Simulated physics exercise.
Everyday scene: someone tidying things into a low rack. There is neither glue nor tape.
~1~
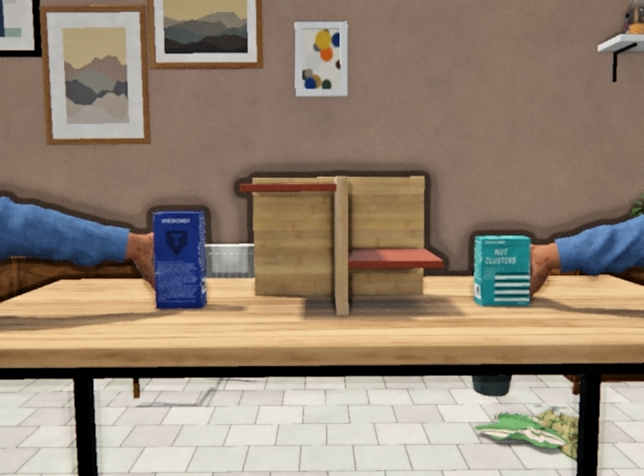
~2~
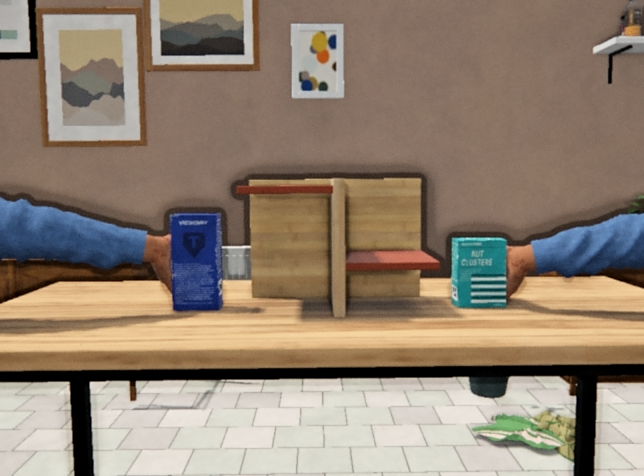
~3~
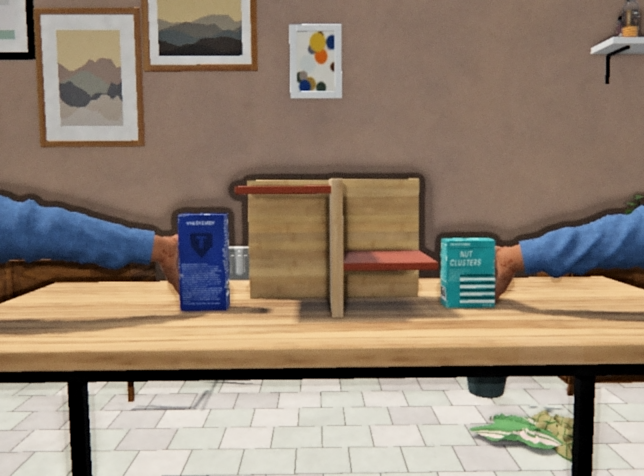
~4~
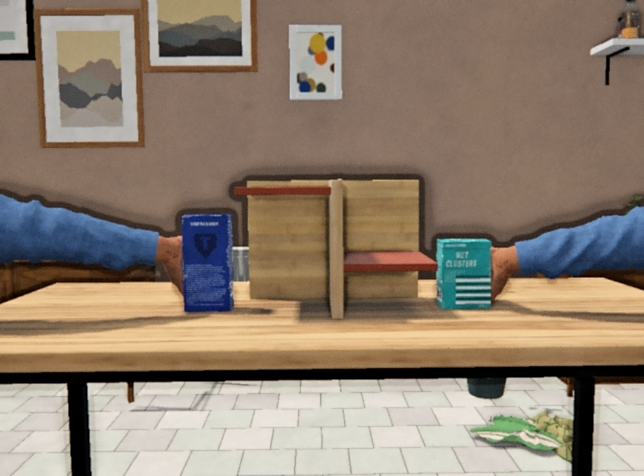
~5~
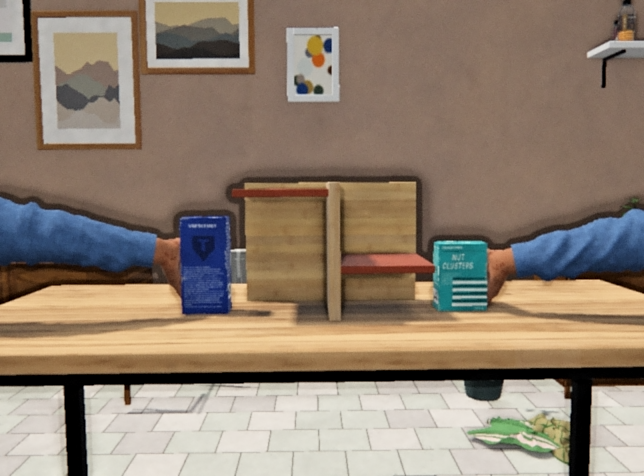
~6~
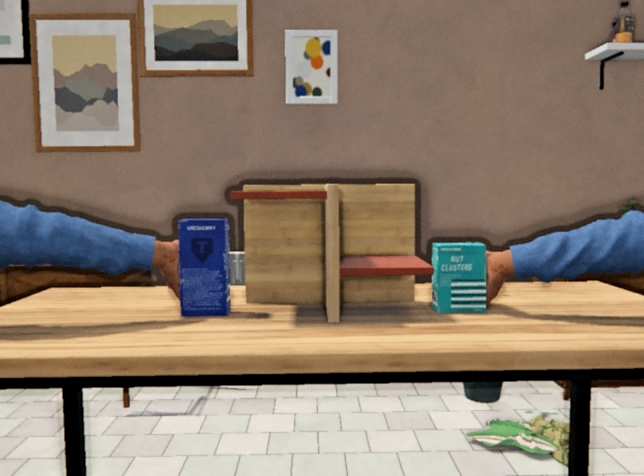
Two hands sliding a blue packet and a turquoise packet inward across a wooden table toward a low shelf, then slowing.
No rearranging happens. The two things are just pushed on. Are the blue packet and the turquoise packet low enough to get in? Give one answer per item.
The blue packet goes under, the turquoise packet stops at the shelf.
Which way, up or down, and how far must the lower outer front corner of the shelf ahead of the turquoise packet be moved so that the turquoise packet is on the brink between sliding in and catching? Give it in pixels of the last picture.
Move it up by about 28 pixels.
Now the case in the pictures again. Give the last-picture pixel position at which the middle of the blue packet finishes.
(266, 266).
Then, 0.26 s later than the last frame, blue packet sliding up to the opening near (216, 267); turquoise packet sliding up to the opening near (449, 277).
Then, 0.50 s later than the last frame, blue packet part of the way in near (243, 266); turquoise packet stopped at the opening near (448, 277).
When it is over, the blue packet slides in, near (265, 266); the turquoise packet catches on the edge, near (448, 277).
